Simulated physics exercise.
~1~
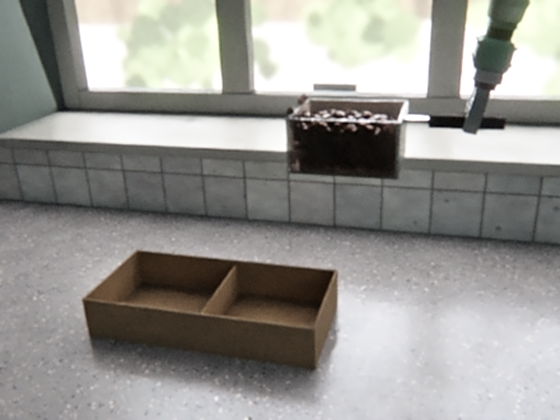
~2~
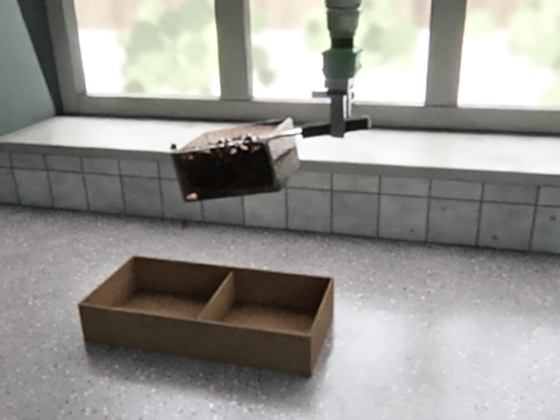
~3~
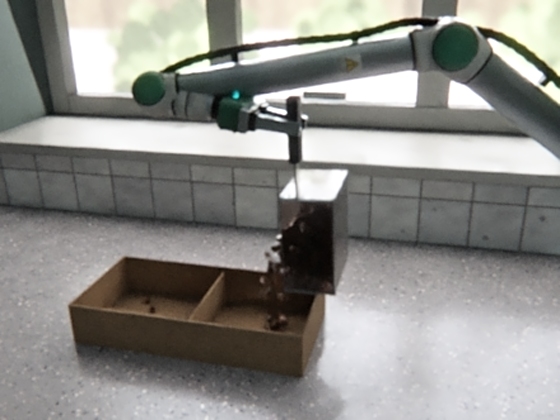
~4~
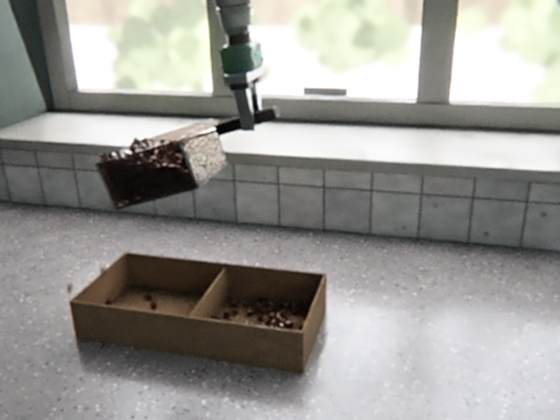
A robot arm with green joints holds a clear, open box of dark brown pellets above a speckled grey counter, seen from slightly above, with a white-framed window and a tiled ledge behind. A brown tray split into two compartments sits on the counter to the left. The arm carries the box left, tilting it slightly, then tips it steeply over the right compartment so pellets pour out. It then swings back toward level and moves left, dropping a few more. Most pellets remain in the box, with a small pile in the right compartment and a few in the left.
